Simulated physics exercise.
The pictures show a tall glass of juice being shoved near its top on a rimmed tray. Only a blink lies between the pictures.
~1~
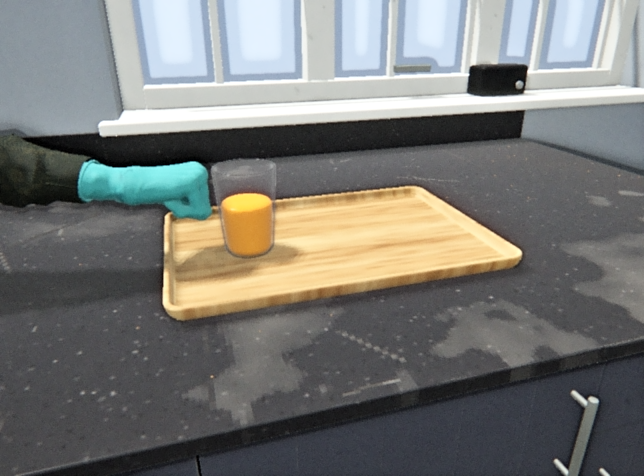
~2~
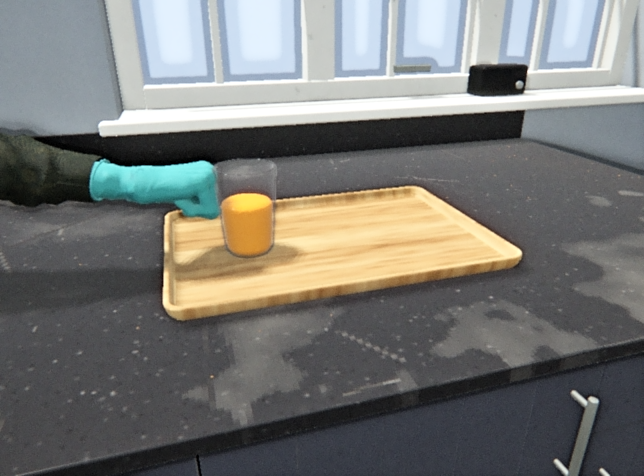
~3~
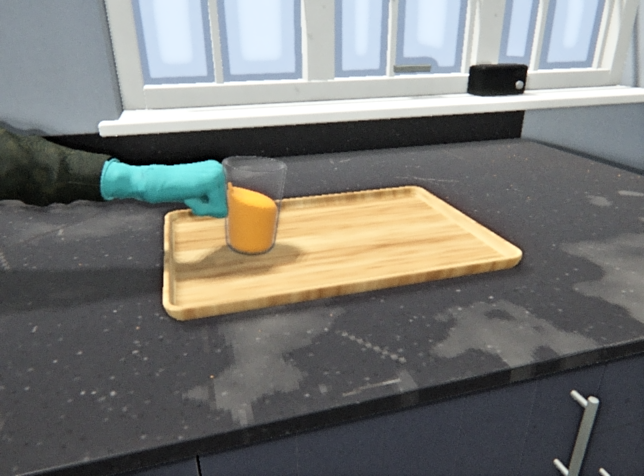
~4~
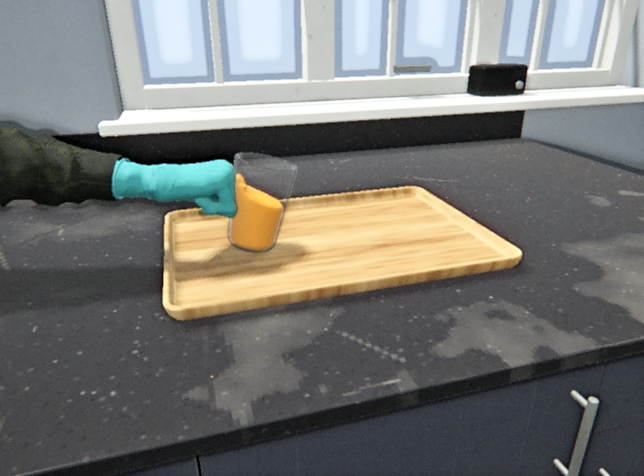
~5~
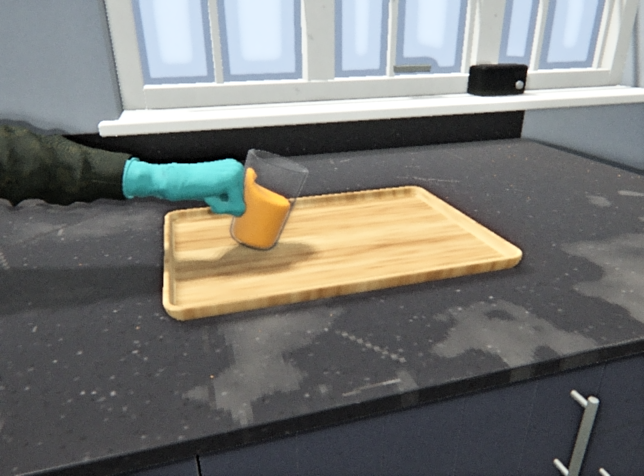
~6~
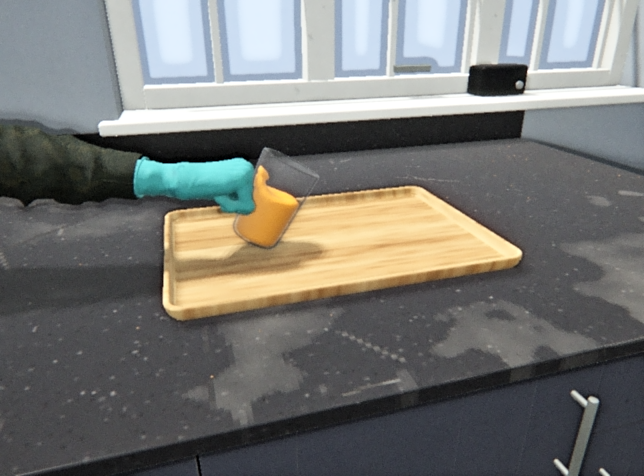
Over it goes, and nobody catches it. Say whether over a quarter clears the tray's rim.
After the fall a quarter and more lands beyond the tray.
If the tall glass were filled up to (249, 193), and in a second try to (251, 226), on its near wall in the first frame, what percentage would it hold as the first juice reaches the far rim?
Near 45 % and 50 %.
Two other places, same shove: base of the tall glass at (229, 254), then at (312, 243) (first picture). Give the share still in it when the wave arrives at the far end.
In turn 45 and 80 in a hundred.
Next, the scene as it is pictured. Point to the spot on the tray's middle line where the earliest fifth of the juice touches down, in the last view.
At about (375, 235).
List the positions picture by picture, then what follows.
In the first picture, tilt 0°; right rim (273, 166); surface from (220, 203) to (271, 198); the tray's far rim is at (461, 216); the tray is clear ahead.
In the second picture, tilt 0°; right rim (274, 166); surface from (221, 203) to (271, 198).
In the third picture, tilt 7°; right rim (284, 166); surface from (228, 184) to (273, 199).
In the fourth picture, tilt 14°; right rim (295, 168); surface from (236, 176) to (281, 202).
In the fifth picture, tilt 22°; right rim (305, 171); surface from (241, 194) to (290, 200).
In the sixth picture, tilt 30°; right rim (316, 176); surface from (245, 195) to (297, 197).
A moment on, the tall glass lies on its side and 92 per cent is in the glass, 5 on the tray and 3 above or beyond its rim.
Next, the tall glass lies on its side and 45 per cent is in the glass, 46 on the tray and 9 above or beyond its rim.
Then the tall glass lies on its side and 24 per cent is in the glass, 56 on the tray and 20 above or beyond its rim.
Later the tall glass lies on its side and 13 per cent is in the glass, 52 on the tray and 35 above or beyond its rim.
Finally, 65 per cent is held by tray and glass, 35 is off the tray.
